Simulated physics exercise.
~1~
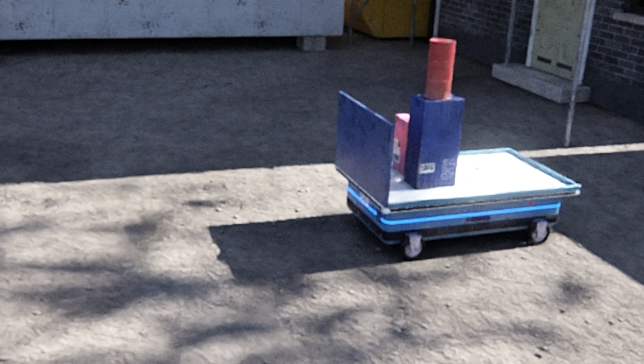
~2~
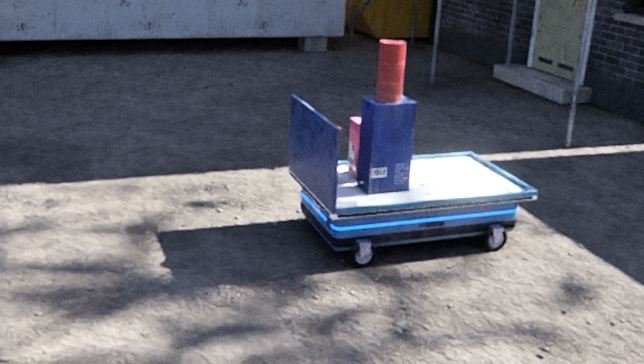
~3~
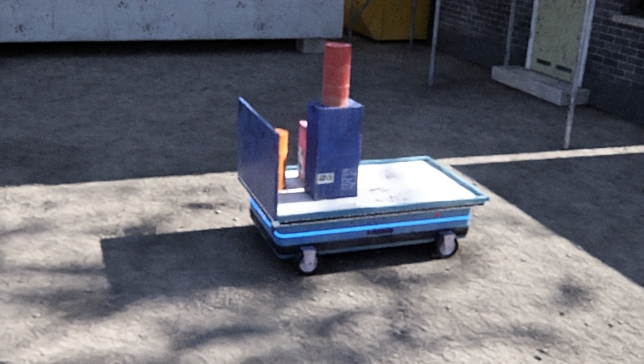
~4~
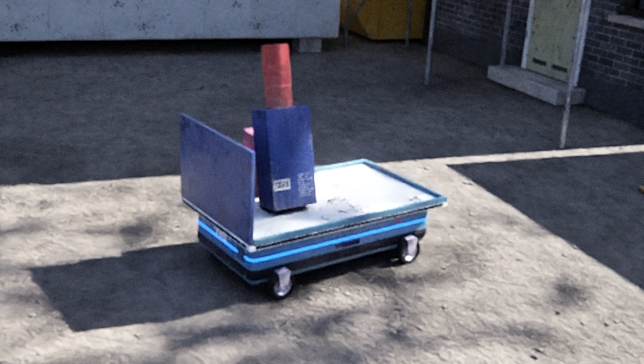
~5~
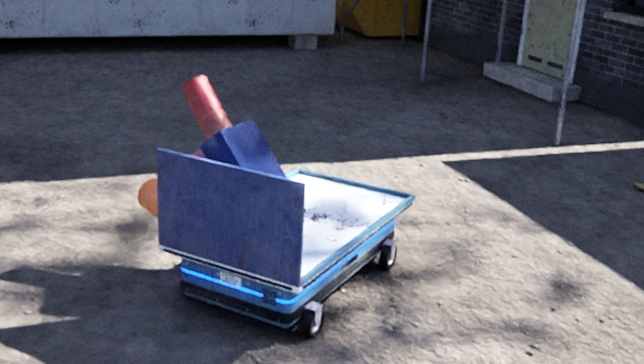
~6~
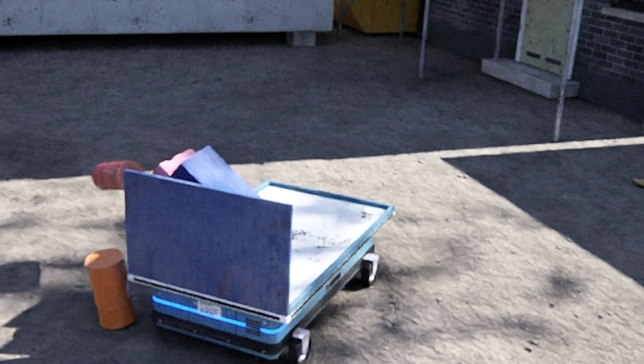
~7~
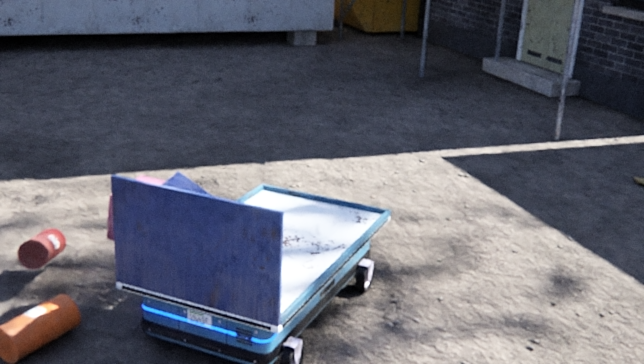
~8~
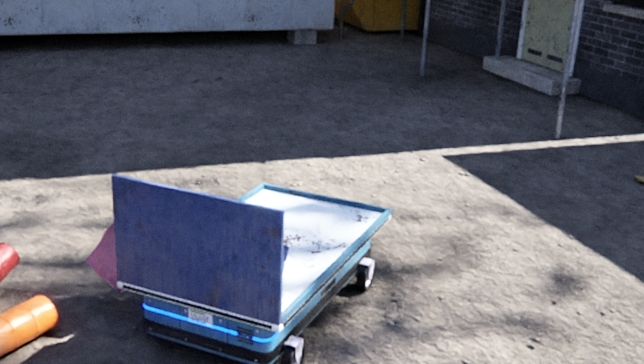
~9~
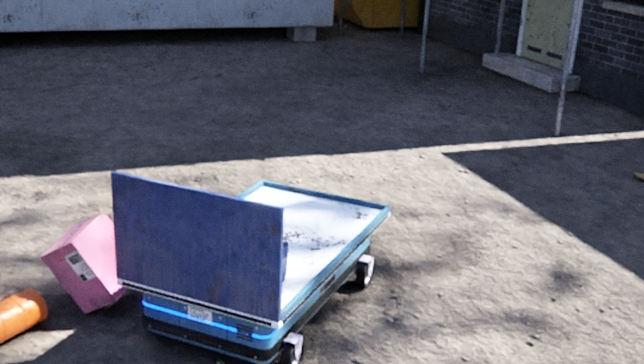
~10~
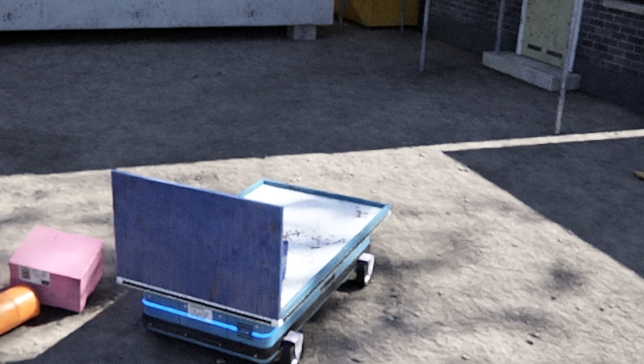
A blue cart rolls left and turns, spilling canisters and a pink box before stopping.
